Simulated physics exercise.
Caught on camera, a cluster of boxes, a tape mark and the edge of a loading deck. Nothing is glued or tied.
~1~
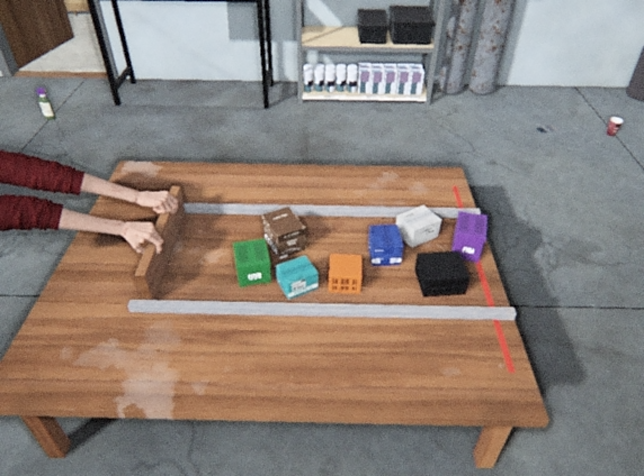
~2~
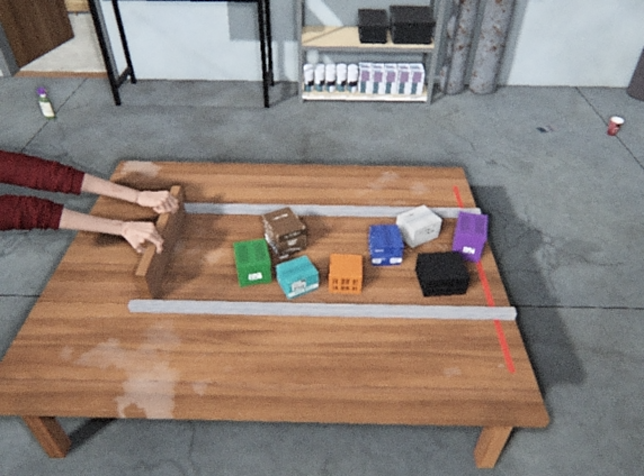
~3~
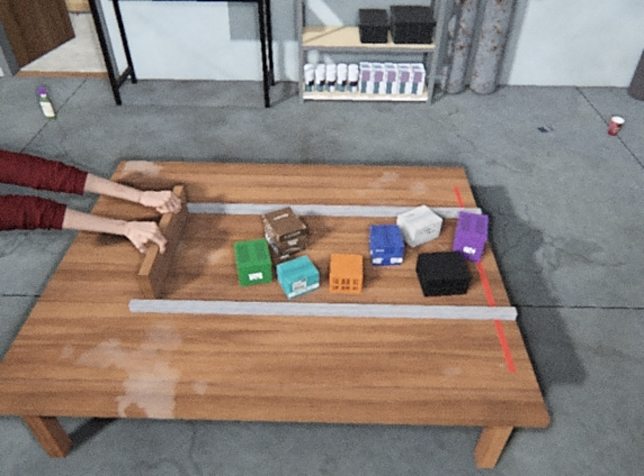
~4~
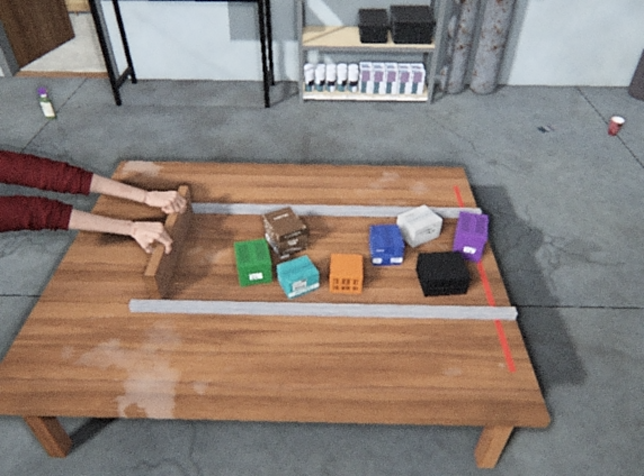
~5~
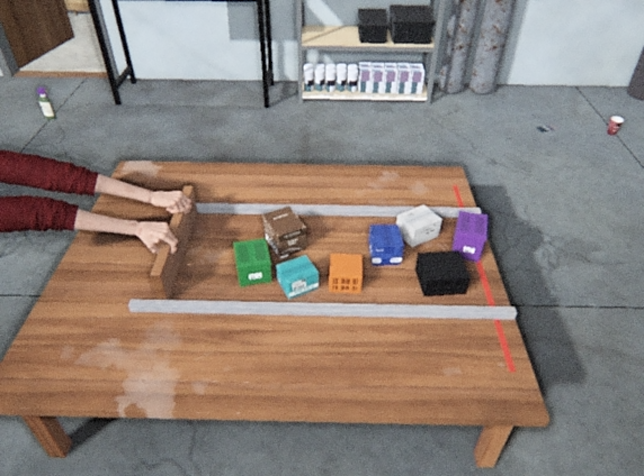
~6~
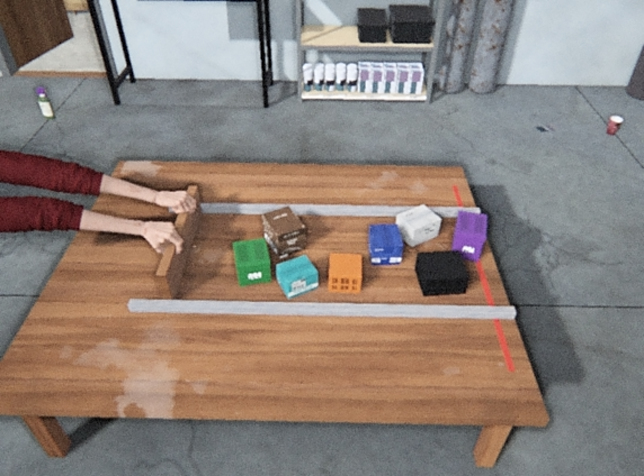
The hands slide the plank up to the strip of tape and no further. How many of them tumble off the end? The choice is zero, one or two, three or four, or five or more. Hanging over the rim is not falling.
In the end the number that fall off is five or more.
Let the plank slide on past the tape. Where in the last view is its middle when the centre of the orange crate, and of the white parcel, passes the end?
Its middle is around (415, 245) and around (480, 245).
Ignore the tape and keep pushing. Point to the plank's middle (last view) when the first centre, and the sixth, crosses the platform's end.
About (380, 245), then (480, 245).
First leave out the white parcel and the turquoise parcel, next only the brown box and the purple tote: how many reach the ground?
4 in the first case, 4 in the second.
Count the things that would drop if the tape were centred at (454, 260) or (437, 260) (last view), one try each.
The counts: 5 and 3.
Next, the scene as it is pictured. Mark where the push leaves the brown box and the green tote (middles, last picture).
The brown box at (493, 242), the green tote at (502, 269).
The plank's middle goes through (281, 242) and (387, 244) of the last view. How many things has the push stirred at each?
4 and 7.
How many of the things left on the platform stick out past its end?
3 of them.
A little later, none off yet; purple tote at rest near (468, 237); black crate at rest near (441, 273); white parcel at rest near (418, 225).
Next, none off yet; purple tote at rest near (468, 237); black crate shifted a little near (467, 274); white parcel at rest near (418, 225).
Later still, one off so far; purple tote shifted about its own width near (494, 237); black crate fallen near (537, 347); white parcel shifted about its own width near (446, 220).
When it is over, the number that fall off is five or more; down, turquoise parcel, orange crate, blue parcel, black crate and purple tote.
